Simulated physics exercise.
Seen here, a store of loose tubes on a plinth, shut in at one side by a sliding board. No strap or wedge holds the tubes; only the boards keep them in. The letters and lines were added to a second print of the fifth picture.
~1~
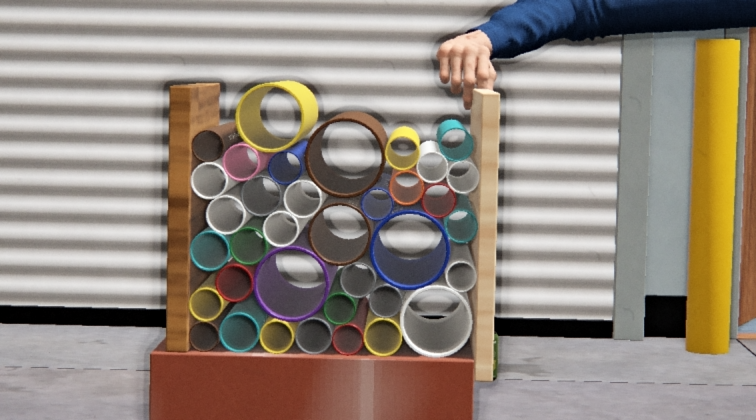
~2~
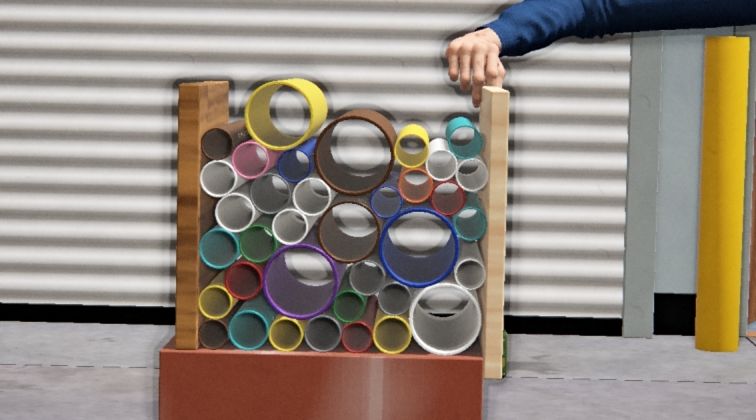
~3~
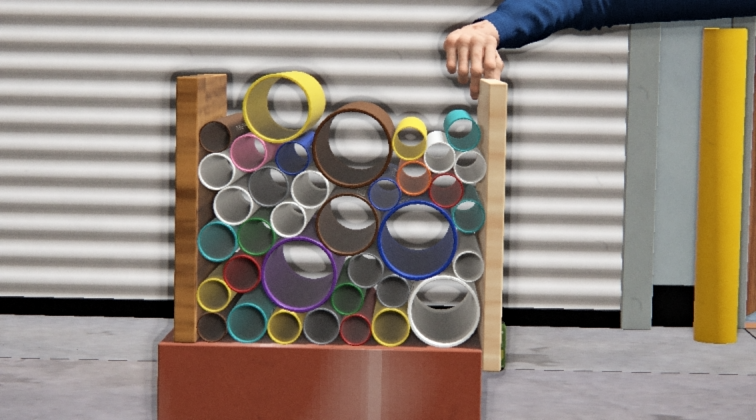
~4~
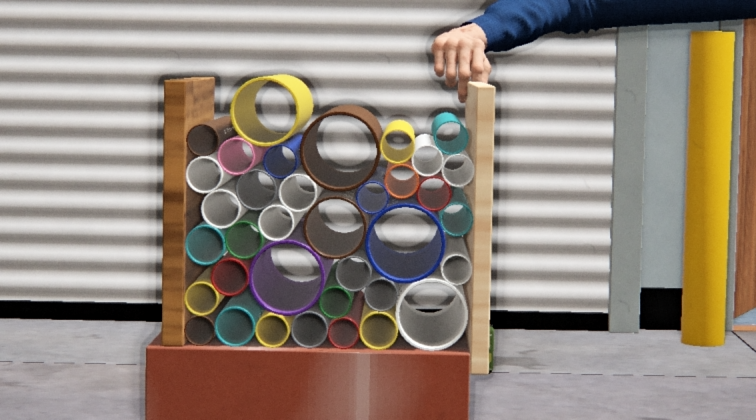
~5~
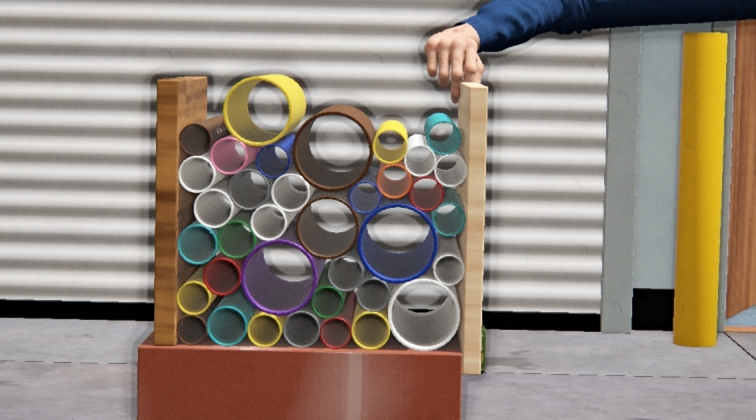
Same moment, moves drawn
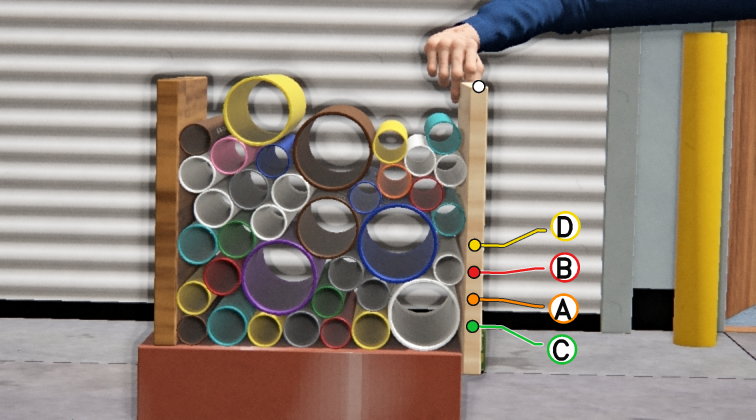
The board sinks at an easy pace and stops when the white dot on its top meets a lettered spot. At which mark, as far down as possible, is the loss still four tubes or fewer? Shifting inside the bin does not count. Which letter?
At most to D.
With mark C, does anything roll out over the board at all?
At C: Yes.
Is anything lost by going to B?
Yes, at B.
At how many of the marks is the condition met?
The number is one.
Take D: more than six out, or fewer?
At D, fewer than six.
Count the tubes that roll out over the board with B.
With B, seven.
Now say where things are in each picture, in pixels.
The first picture shows a yellow tube (383, 337); a brown tube (340, 234); a grey tube (358, 280).
The second picture shows a grey tube (367, 278); a red tube (448, 199).
The third picture shows a grey tube (268, 186); a blue tube (293, 159).
The fourth picture shows a brown tube (203, 140); side board (476, 216).
The fifth picture shows a brown tube (192, 330); a yellow tube (371, 331); a brown tube (327, 228).
On the marked copy, A at (473, 299); B at (474, 272); C at (472, 326); D at (474, 245); the white dot at (479, 87).
Taking D. A third of the way, top of the board (468, 156).
Two thirds of the way, top of the board (466, 237).
When it is over, top of the board (465, 244), three out over the board.
As for the rest, A more than four out over the board; B more than four out over the board; C more than four out over the board.
